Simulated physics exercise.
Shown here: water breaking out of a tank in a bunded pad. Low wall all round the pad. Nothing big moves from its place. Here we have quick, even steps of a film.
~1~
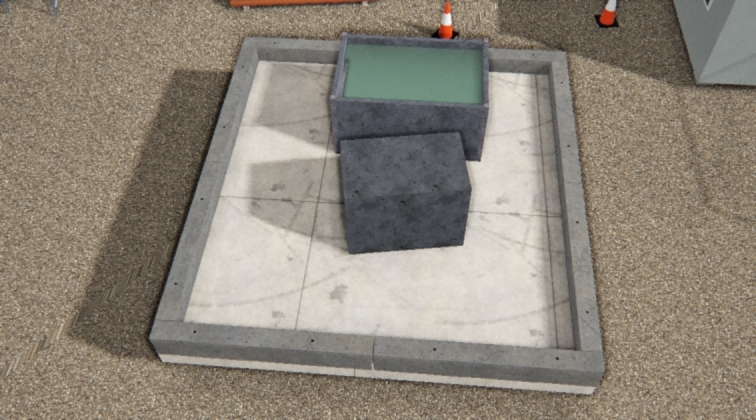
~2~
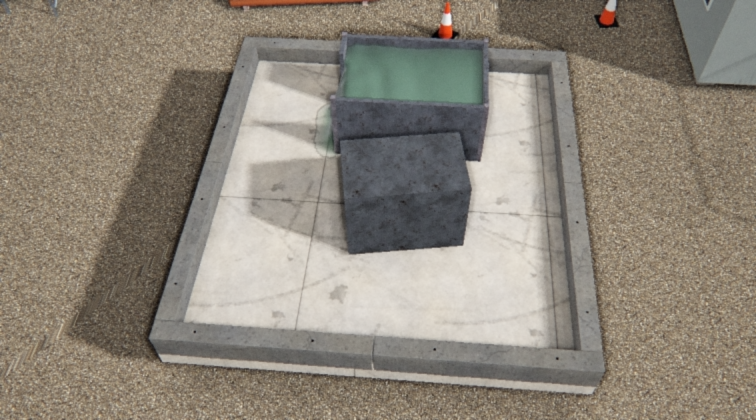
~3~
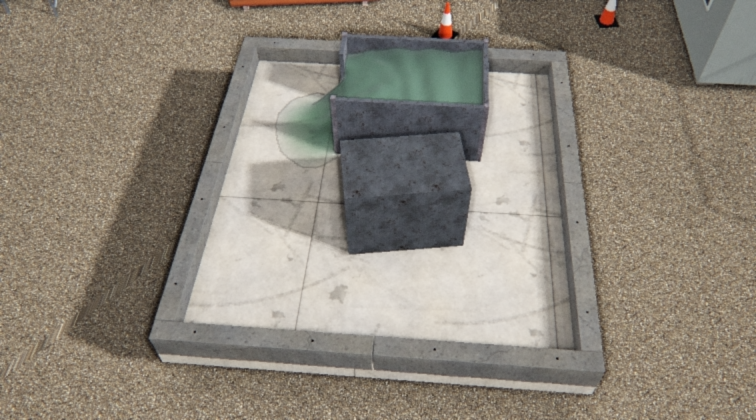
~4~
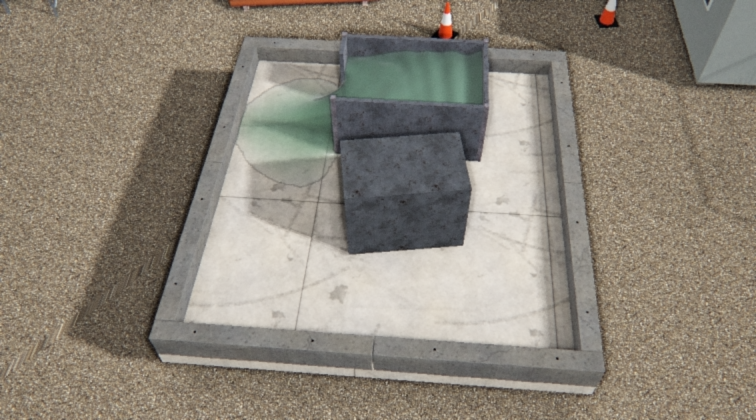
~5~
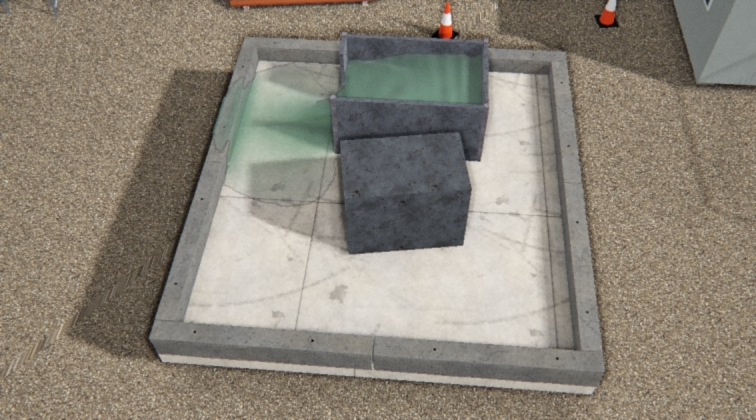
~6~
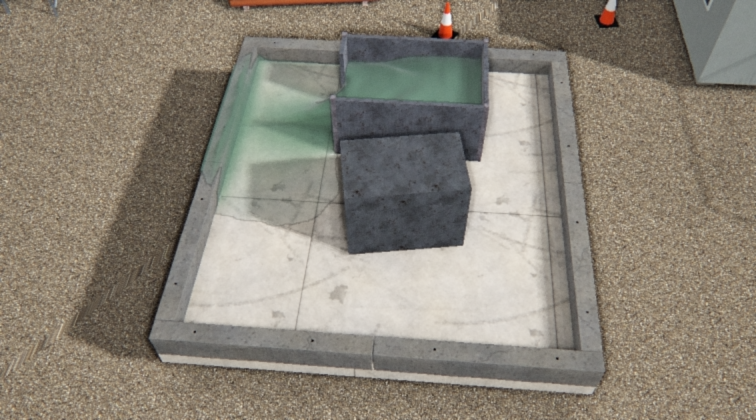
On a concrete pad enclosed by a low wall, an open tank of green water sits still behind a dark block. Water bursts from the tank's left side and fans out across the pad to the left-hand wall, then spreads along it toward the viewer as the level in the tank drops.
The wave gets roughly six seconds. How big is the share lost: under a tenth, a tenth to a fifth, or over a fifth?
The loss runs from one tenth to one fifth.
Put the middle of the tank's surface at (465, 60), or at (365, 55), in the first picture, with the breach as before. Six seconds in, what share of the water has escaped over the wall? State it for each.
First try: Around 10 %; second try: Around 26 %.
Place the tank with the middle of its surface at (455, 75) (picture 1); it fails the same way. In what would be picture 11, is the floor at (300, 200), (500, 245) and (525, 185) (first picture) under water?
Taking the three spots as listed, I'd say flooding, then no flooding, then no flooding.
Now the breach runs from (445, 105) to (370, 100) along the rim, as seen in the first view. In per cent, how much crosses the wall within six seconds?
My estimate is near 2 percent.
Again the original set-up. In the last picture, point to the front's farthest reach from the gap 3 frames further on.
The wet point farthest out is around (194, 291).
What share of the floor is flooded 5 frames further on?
That should be about 35 %.
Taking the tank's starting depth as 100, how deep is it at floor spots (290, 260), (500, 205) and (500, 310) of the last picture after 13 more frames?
Estimated readings in sequence: 4, 0, 0 percent.
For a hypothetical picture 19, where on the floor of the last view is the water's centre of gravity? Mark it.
The water centres close to (332, 154).
A moment on, water covers 25 % of the floor; the low wall has let 1 % over.
Next, water covers 30 % of the floor; the low wall has let 5 % over.
Then, water covers 45 % of the floor; the low wall has let 13 % over.
Later, water covers 65 % of the floor; the low wall has let 14 % over.
In the end, water covers 80 % of the floor; the low wall has let 14 % over.
